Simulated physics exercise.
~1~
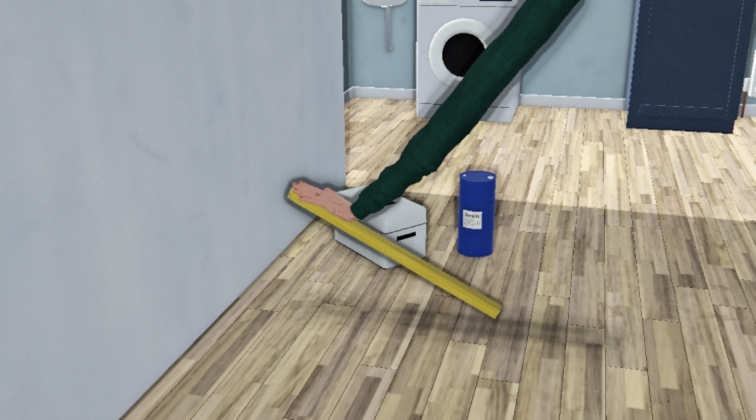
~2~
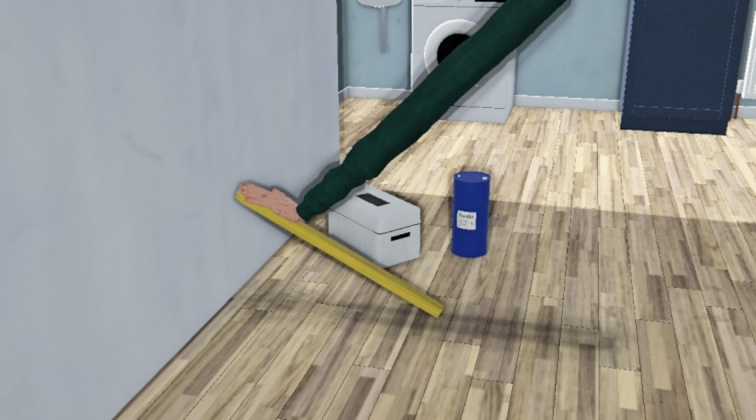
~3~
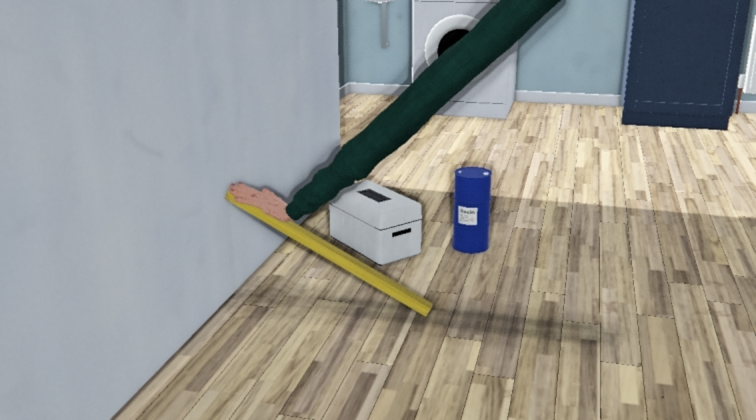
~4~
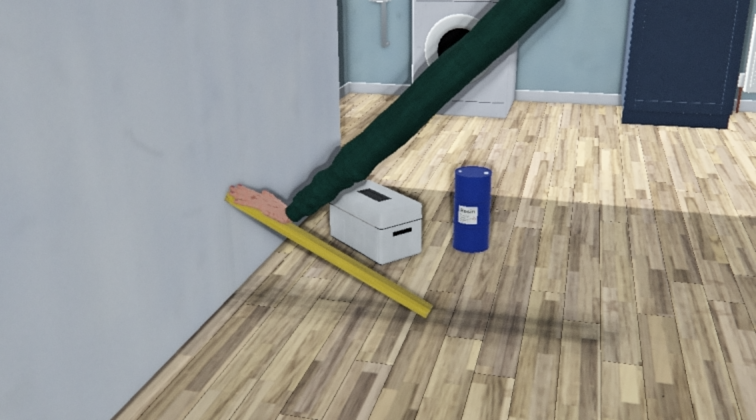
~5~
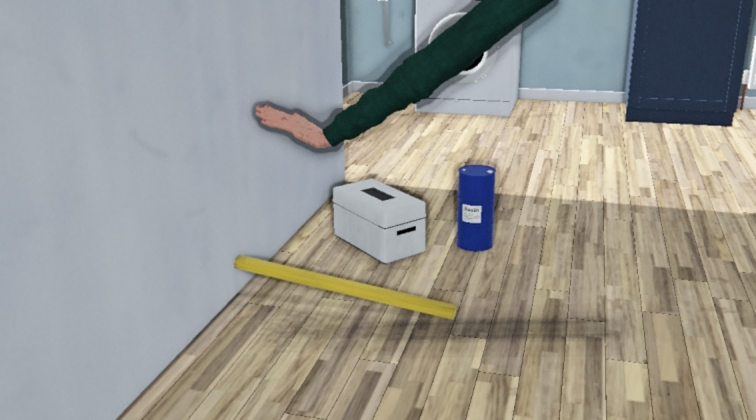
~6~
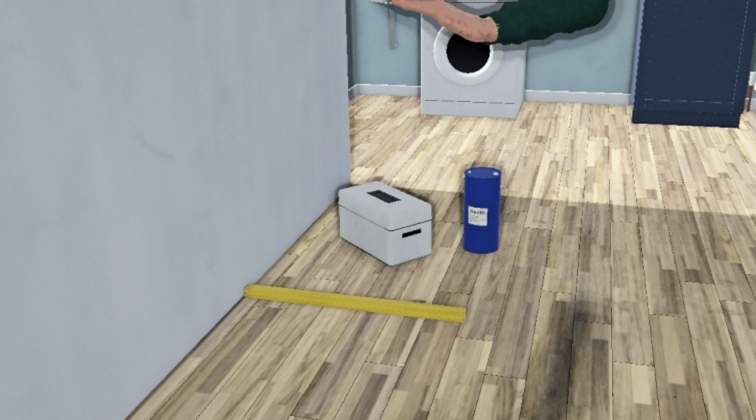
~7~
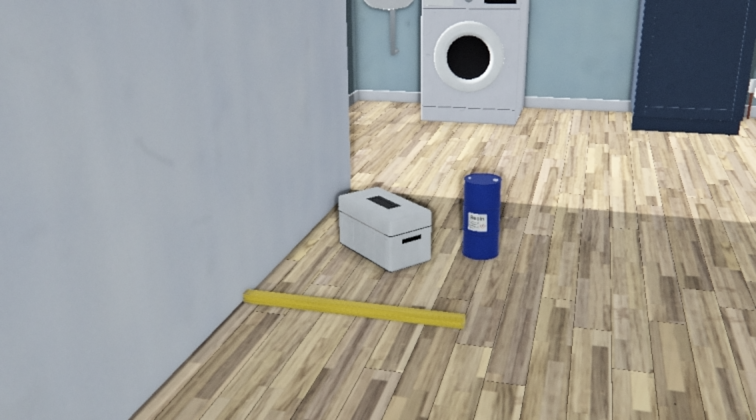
A hand moves a yellow pole left against the wall, releases it, and it slides down flat.
